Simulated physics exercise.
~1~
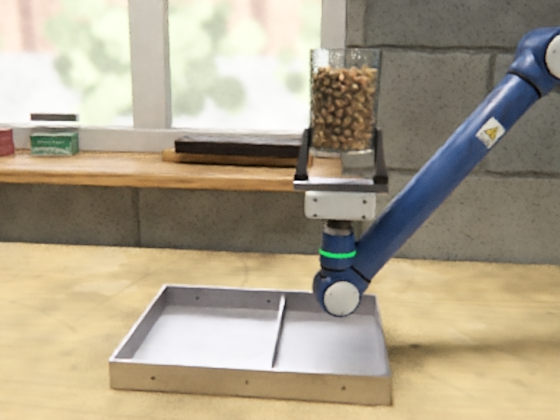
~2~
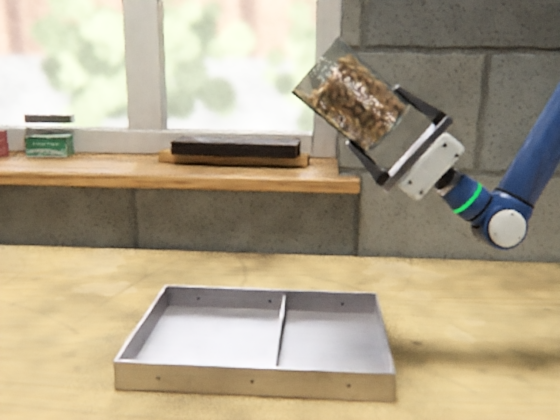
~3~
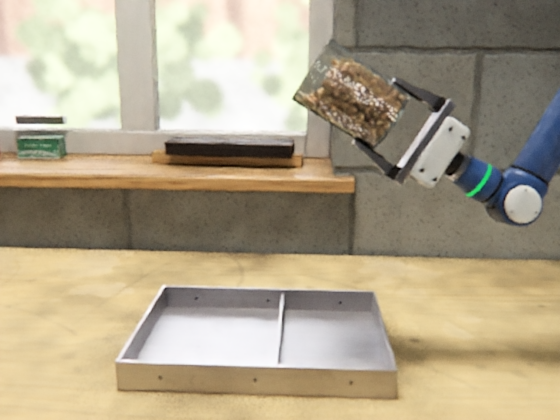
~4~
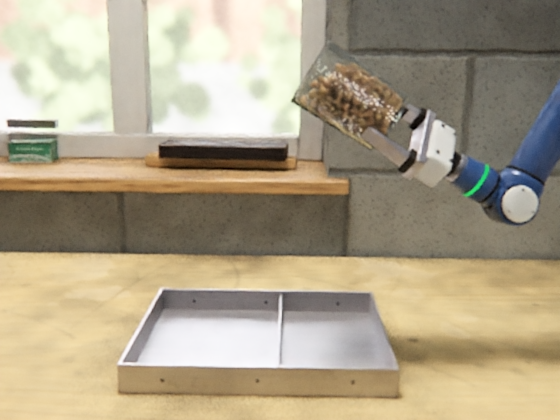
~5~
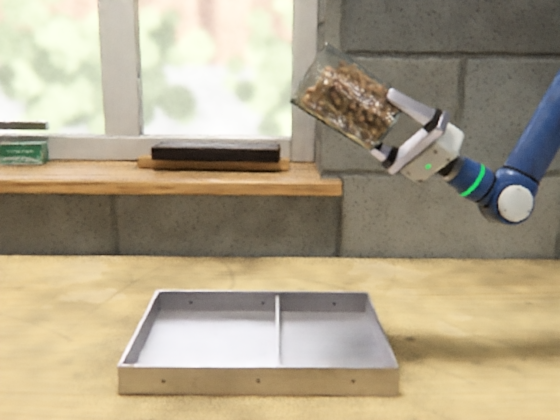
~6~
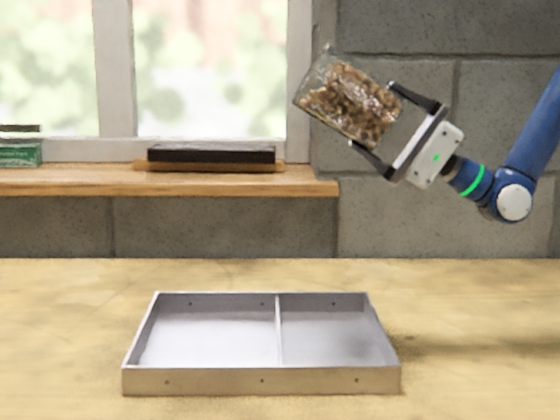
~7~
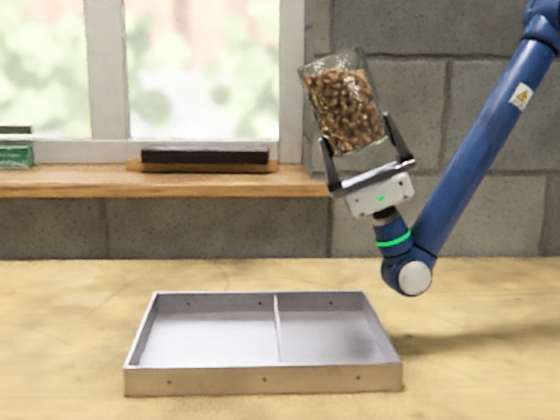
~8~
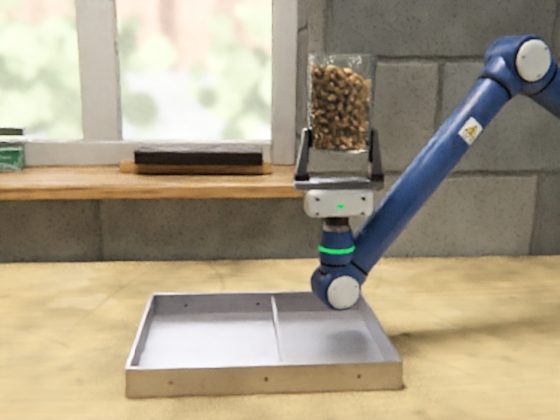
A robot arm tips a beaker of beans above a divided tray, then rights it unspilled.
